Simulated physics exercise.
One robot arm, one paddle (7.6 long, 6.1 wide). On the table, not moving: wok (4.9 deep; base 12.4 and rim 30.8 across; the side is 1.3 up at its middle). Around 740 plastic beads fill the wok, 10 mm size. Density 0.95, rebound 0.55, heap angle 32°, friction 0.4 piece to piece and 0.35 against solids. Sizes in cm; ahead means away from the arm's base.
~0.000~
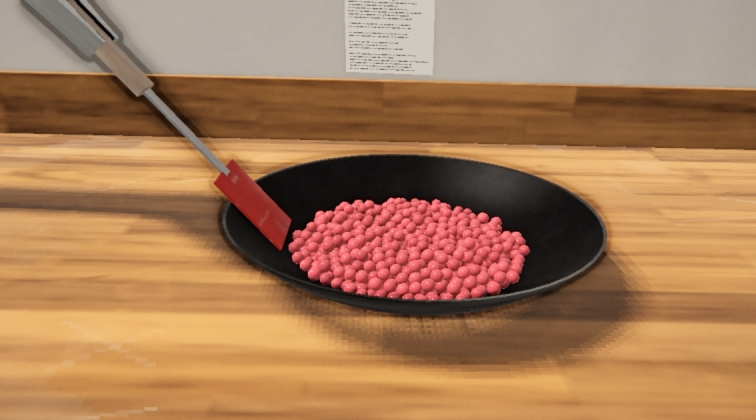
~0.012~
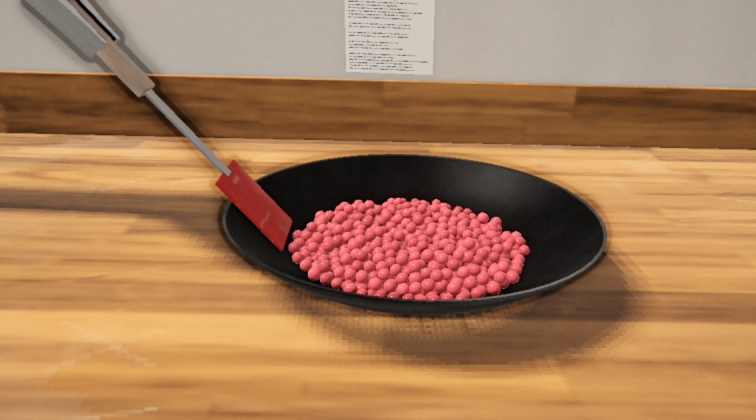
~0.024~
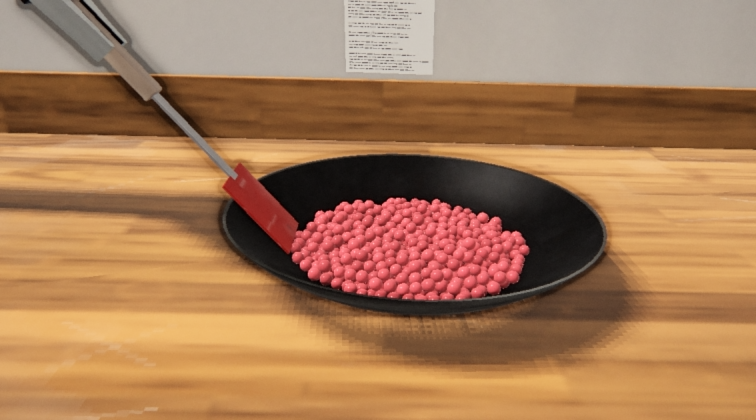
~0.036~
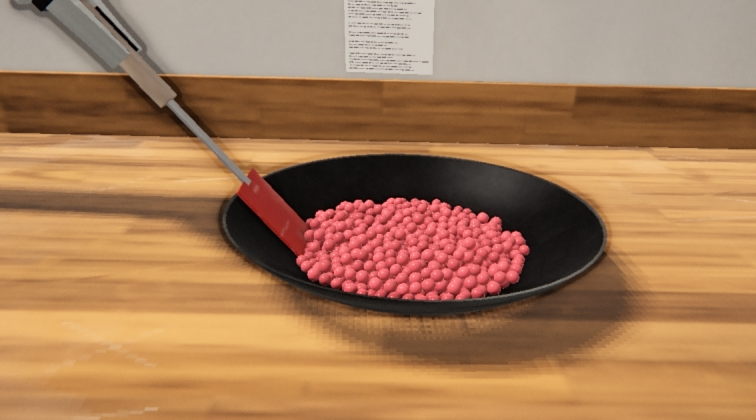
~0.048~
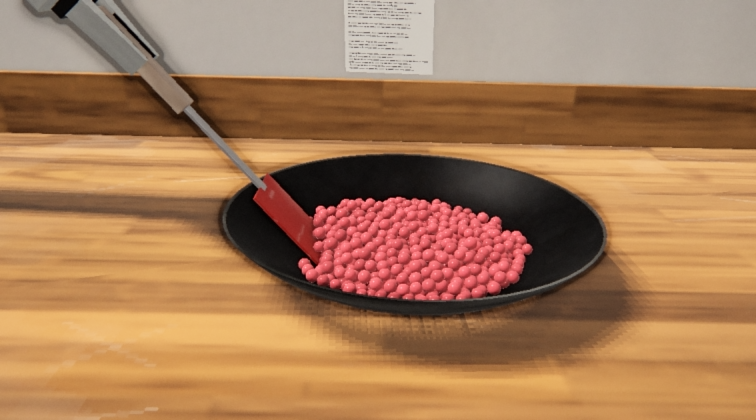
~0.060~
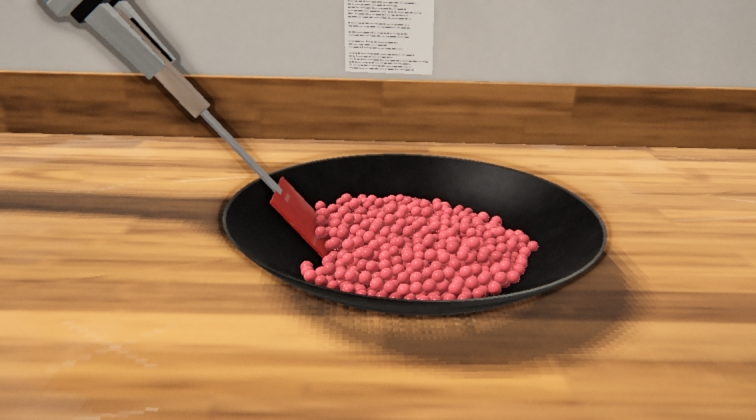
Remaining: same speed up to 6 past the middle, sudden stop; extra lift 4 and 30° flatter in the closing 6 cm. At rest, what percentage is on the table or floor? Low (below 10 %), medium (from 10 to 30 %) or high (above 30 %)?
Share on the table or floor: Low (below 10 %).
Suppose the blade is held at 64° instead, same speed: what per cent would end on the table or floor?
In that case some 5 per cent.
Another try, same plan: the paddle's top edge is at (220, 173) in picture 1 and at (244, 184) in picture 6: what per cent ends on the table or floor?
About 0 per cent.
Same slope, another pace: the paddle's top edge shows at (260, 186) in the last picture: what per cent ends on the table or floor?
Some 0 per cent.
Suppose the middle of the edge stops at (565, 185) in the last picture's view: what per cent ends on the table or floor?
Some 20 per cent.
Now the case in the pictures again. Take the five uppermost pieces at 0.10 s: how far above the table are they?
Some 5 cm.
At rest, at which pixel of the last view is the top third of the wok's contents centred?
At about (510, 233).
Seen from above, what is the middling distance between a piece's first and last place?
About 3 cm.
After 0.10 s, sloping 49°, highest piece 5 above the table; 735 in the wok.
After 0.14 s, sloping 40°, highest piece 6 above the table; 735 in the wok.
After 0.36 s, sloping 19°, highest piece 7 above the table; 705 in the wok, 19 on the table or floor, 11 on the blade or in flight.
After 1.41 s, sloping 19°, highest piece 5 above the table; 705 in the wok, 30 on the table or floor.
In the end, 705 in the wok, 30 on the table or floor. That is 4 % on the table or floor.
